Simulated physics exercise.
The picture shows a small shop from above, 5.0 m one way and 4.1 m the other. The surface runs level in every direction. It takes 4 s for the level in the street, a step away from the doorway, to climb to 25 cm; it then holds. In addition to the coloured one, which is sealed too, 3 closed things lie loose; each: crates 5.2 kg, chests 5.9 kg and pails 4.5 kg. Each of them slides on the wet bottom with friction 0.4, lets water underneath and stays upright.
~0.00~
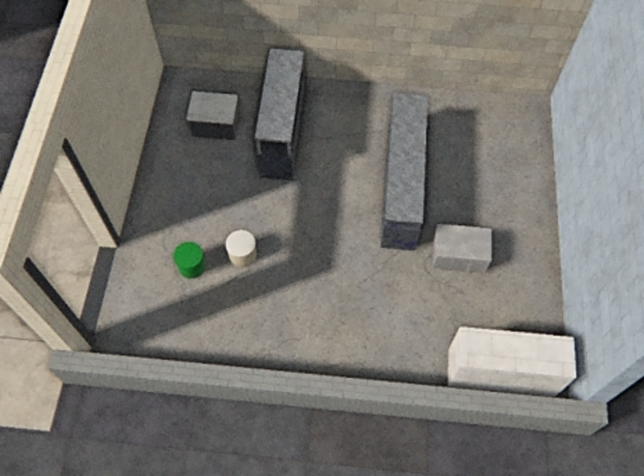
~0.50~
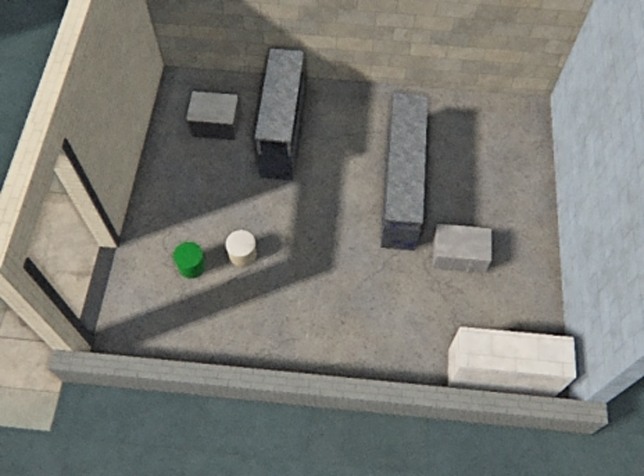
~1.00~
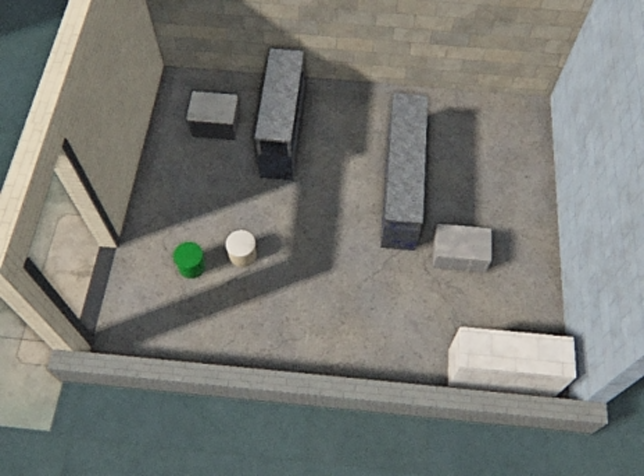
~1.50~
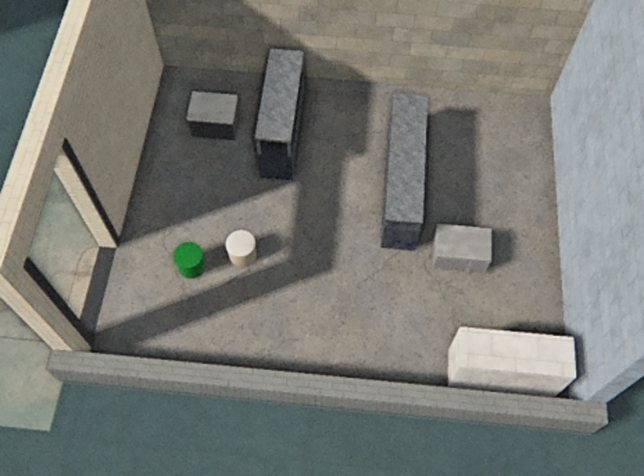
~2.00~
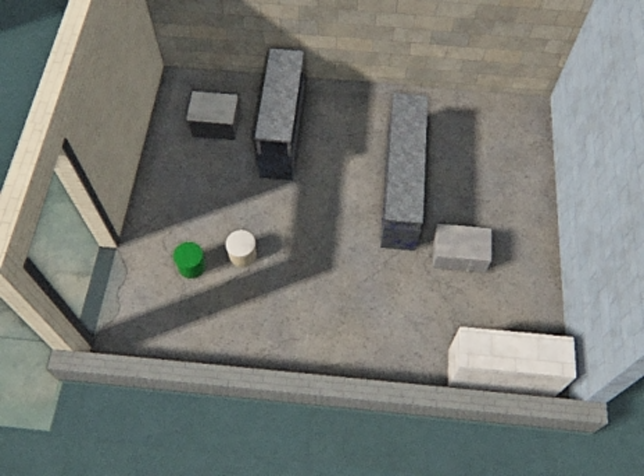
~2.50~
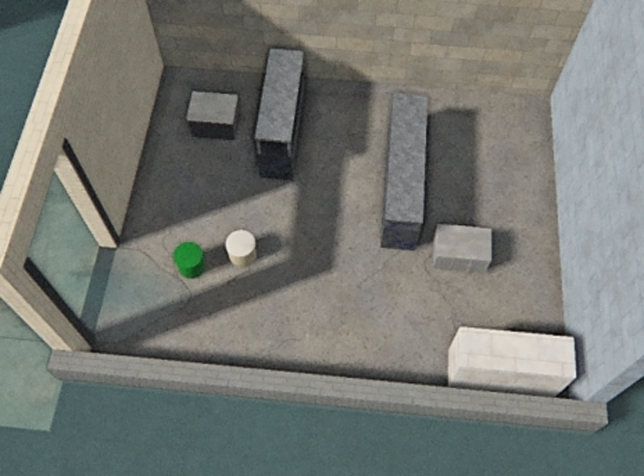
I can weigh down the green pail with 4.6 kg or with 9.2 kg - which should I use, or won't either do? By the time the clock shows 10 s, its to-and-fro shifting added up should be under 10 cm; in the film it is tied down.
Go with neither; both fall short.
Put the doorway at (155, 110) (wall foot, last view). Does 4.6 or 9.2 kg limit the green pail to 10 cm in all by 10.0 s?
Under that setup, neither option succeeds.
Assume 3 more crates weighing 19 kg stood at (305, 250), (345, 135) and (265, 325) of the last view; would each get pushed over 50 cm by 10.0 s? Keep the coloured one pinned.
The first comes out below the threshold, the second below the threshold, the third above the threshold.
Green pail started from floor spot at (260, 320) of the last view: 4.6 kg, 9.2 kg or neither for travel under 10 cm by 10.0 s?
Well, no option works.
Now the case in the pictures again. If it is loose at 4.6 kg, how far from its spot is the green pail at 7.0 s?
About 250 cm.
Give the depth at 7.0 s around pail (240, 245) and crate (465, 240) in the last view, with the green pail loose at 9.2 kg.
Around 2 cm and 2 cm.
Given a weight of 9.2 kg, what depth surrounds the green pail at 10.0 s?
7 cm, roughly.
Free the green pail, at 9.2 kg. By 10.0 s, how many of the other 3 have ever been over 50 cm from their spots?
2.
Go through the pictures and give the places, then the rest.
In the first picture, the green pail at (188, 255), on the bottom; 0.0 m2 under water; 0 of 4 have shifted.
In the second picture, the green pail at (188, 255) rests on the ground; 0.0 m2 under water; 0 of 4 have shifted.
In the third picture, the green pail at (188, 255), on the bottom; water covers 0.0 m2; 0 of 4 have shifted.
In the fourth picture, the green pail at (188, 255) rests on the ground; 0.0 m2 under water; 0 of 4 have shifted.
In the fifth picture, the green pail at (188, 255), on the bottom; 0.1 m2 under water; 0 of 4 have shifted.
In the sixth picture, the green pail at (188, 255), on the bottom; water covers 0.7 m2; 0 of 4 have shifted.
After 3.5 s the green pail would be 28 cm from its start with 4.6 kg and 5 cm from its start with 9.2 kg; 5 cm of water round it then.
After 4.5 s the green pail would be 70 cm from its start with 4.6 kg and 40 cm from its start with 9.2 kg; 5 cm of water round it then.
After 7.0 s the green pail would be 239 cm from its start with 4.6 kg and 74 cm from its start with 9.2 kg; 6 cm of water round it then.
After 10.0 s the green pail would be 275 cm from its start with 4.6 kg and 106 cm from its start with 9.2 kg; 7 cm of water round it then.
